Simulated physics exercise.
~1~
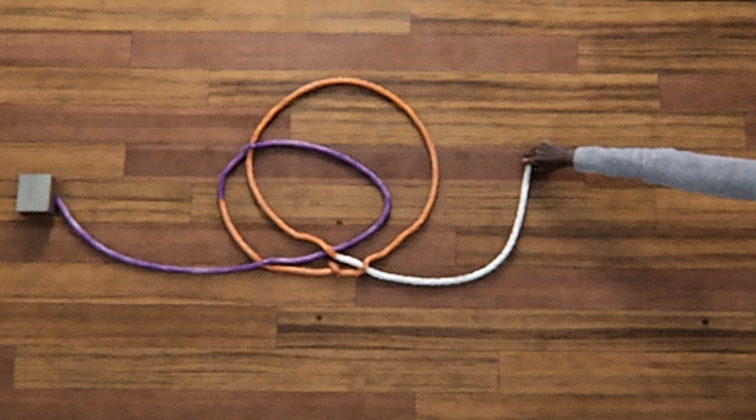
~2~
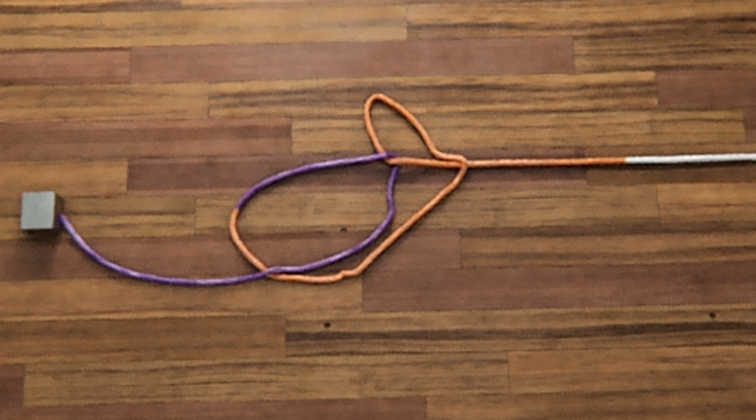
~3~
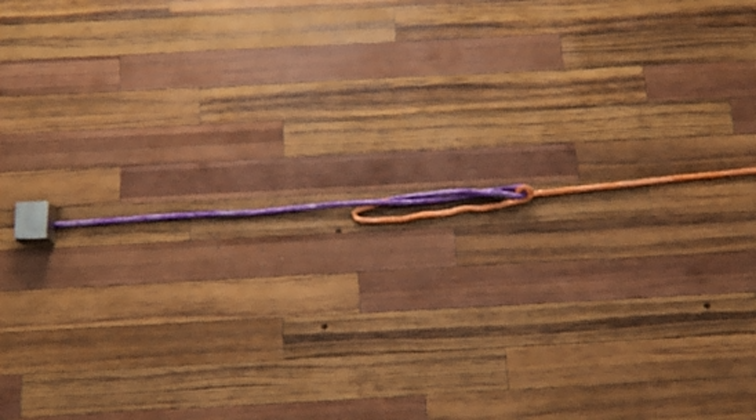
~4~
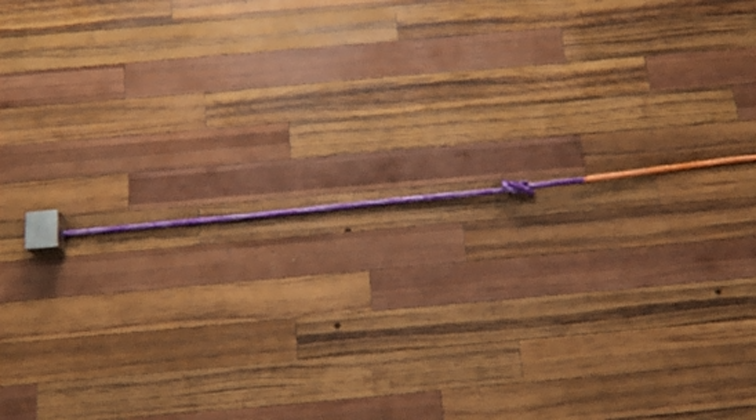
On a wooden plank floor, a rope coloured purple, orange and white lies in loose overlapping loops, its left end fixed to a small grey block. A hand in a grey sleeve holds the white end at the right. The free end is drawn away to the right, and the orange loops shrink and narrow while the white section slides toward the edge of view. The remaining loops then flatten into a long, thin shape as the purple section straightens. Finally the rope stretches taut from the block, with a small, tight purple knot left in it.
